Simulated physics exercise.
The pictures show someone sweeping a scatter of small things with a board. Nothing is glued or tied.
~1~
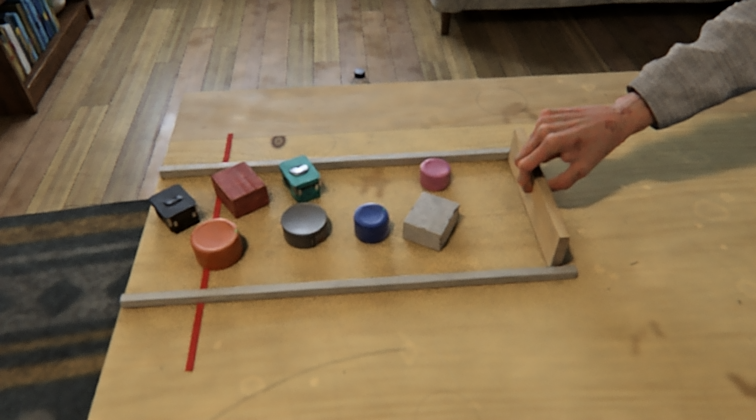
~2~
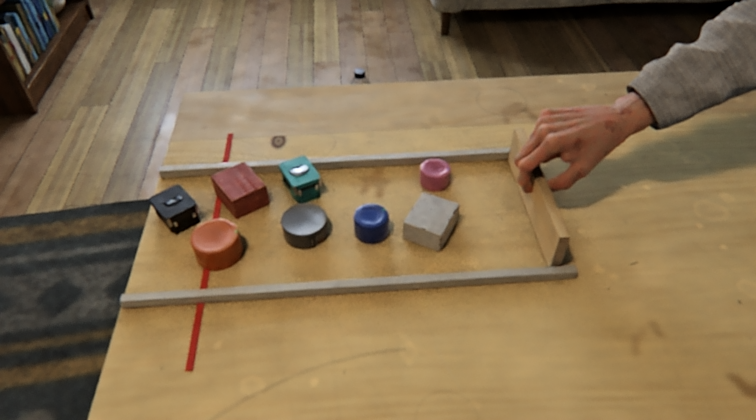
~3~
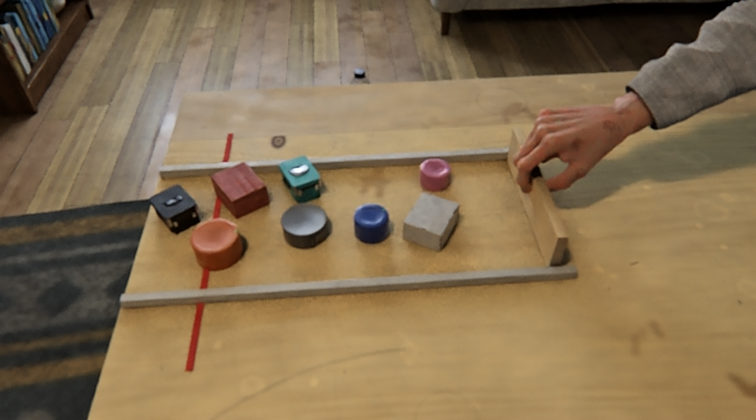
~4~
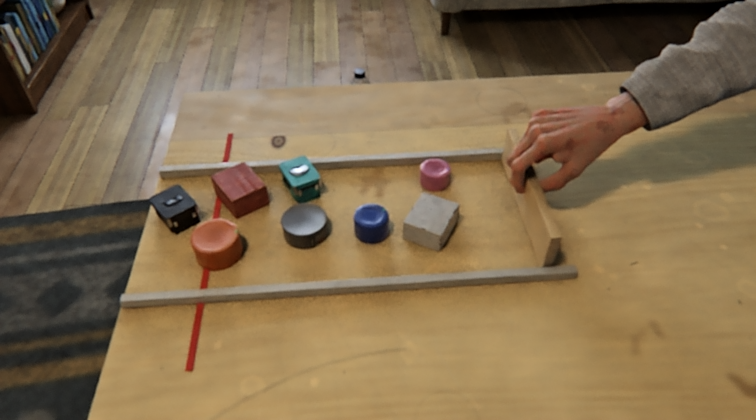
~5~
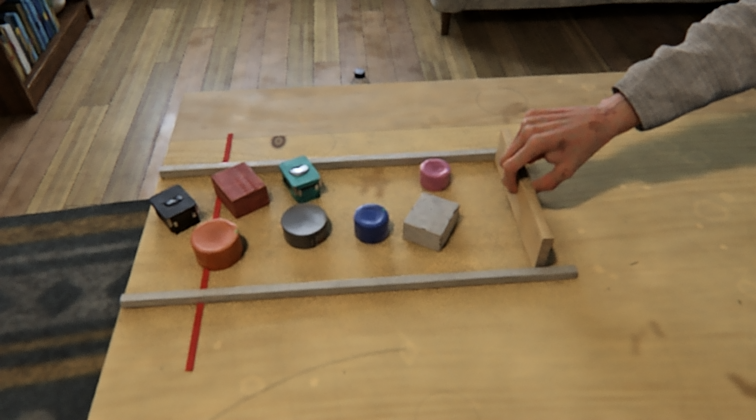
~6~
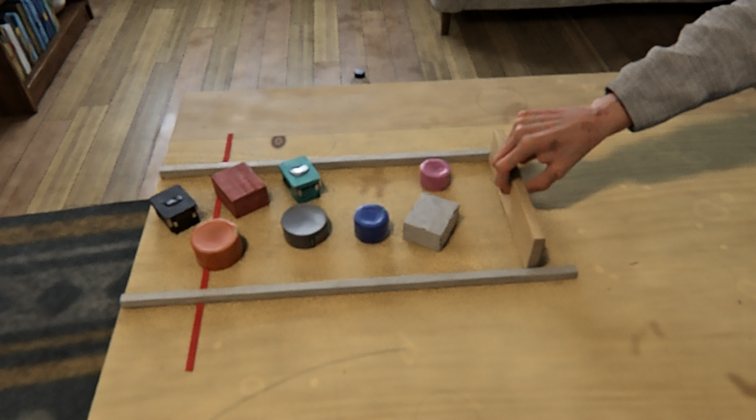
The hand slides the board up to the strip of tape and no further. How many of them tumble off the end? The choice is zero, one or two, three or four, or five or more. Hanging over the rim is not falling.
In the end the number that fall off is three or four.
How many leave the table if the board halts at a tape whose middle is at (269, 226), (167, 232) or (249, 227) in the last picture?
The counts: 0, 6 and 1.
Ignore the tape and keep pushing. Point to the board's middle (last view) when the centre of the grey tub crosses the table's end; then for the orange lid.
Its middle is around (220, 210) and around (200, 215).
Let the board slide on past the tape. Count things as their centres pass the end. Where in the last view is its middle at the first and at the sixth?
First at (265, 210), next at (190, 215).
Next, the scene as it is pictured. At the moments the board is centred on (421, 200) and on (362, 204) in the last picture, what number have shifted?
The counts are 3 and 4.
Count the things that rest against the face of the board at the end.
It touches 2.
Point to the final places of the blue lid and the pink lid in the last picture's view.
The blue lid stops around (149, 241); the pink lid around (203, 190).
Early on, none off yet; black case at rest near (176, 210); orange lid at rest near (217, 245); red block at rest near (240, 190).
Finally, the number that fall off is three or four; lost, grey tub, red block and black case.
